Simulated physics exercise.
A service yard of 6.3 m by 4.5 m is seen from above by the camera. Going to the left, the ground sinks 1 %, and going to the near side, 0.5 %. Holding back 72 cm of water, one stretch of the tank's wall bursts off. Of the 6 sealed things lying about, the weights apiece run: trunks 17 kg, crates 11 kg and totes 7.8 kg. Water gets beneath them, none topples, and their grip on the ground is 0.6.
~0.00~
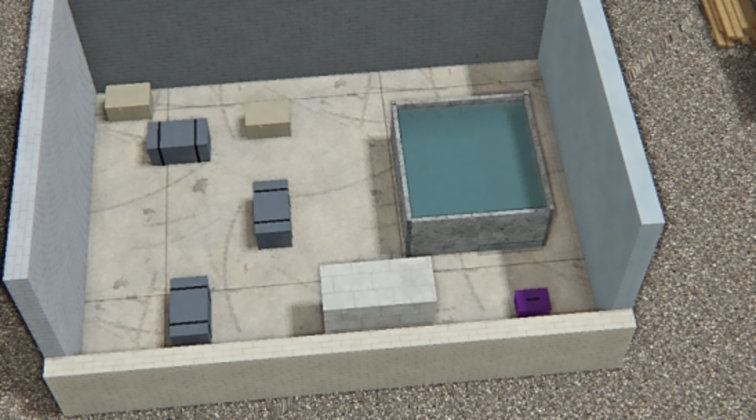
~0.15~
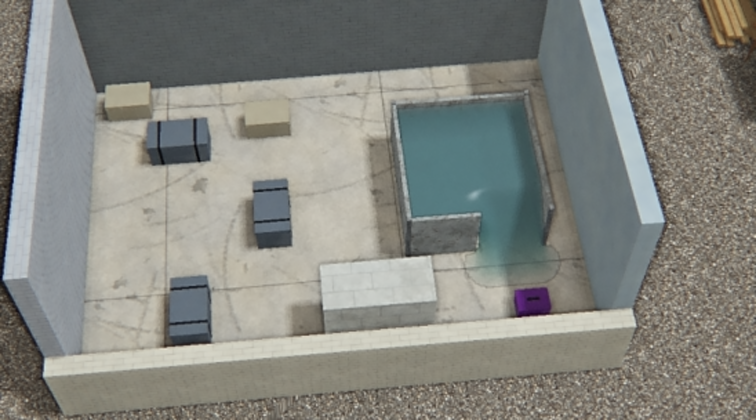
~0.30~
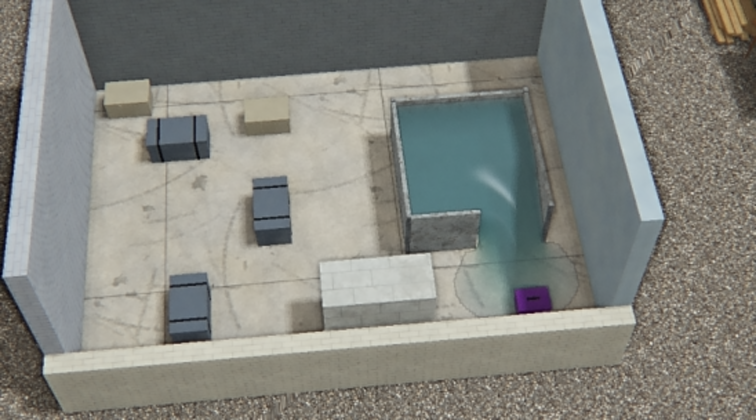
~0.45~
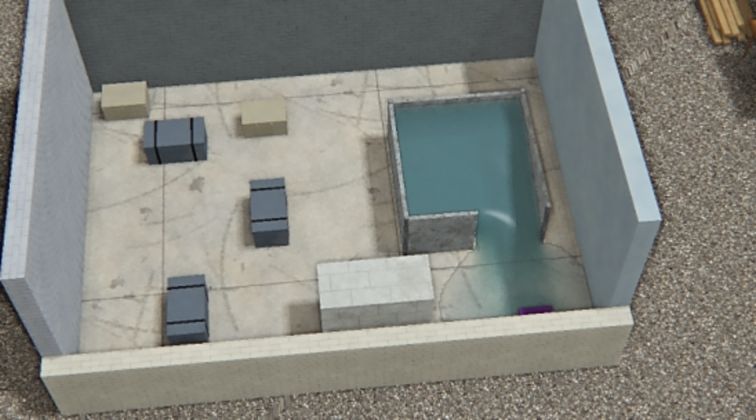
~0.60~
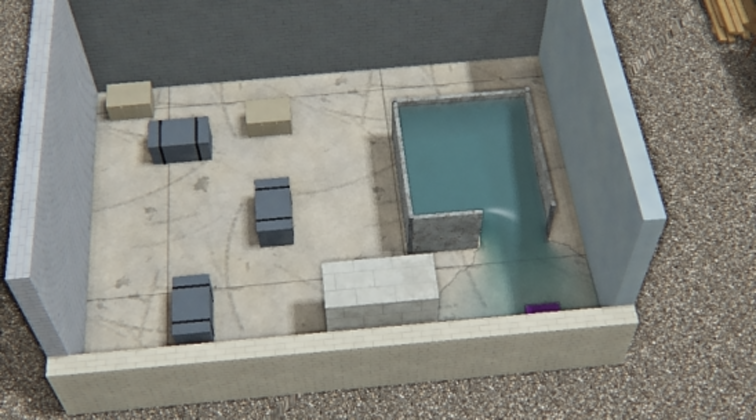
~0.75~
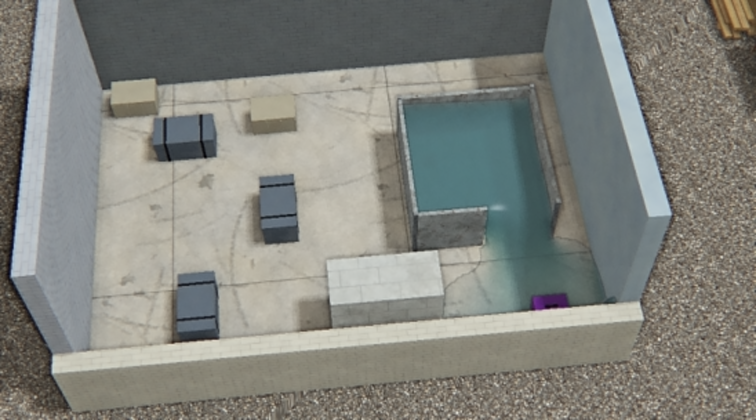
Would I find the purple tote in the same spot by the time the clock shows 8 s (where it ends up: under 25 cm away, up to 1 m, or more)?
Result: Long travel.
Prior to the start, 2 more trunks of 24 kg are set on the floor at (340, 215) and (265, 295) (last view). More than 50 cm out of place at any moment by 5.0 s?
In the order asked: Shy of the mark; clear of the mark.
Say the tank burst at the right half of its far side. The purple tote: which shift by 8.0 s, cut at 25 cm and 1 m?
I'd expect the purple tote to have moved just a bit.
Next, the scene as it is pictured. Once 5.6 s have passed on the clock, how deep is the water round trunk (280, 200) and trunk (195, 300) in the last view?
Close to 3 and 5 centimetres.
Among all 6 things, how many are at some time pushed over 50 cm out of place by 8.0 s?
I make it 4.
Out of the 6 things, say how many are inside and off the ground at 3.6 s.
The number is 1.
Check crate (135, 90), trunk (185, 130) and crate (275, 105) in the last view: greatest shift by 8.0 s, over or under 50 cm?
Item by item, they came out below the mark, below the mark and above the mark.
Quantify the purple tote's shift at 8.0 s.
Roughly 300 cm.
After 1.6 s the purple tote is near (545, 297), 0.3 m from its start, afloat; 1 afloat.
After 3.6 s the purple tote is near (456, 266), 1.1 m from its start, afloat; 1 afloat.
After 5.6 s the purple tote is near (478, 288), 0.8 m from its start, afloat; 1 afloat.
After 8.0 s the purple tote is near (303, 271), 2.9 m from its start, aground; 5 afloat.
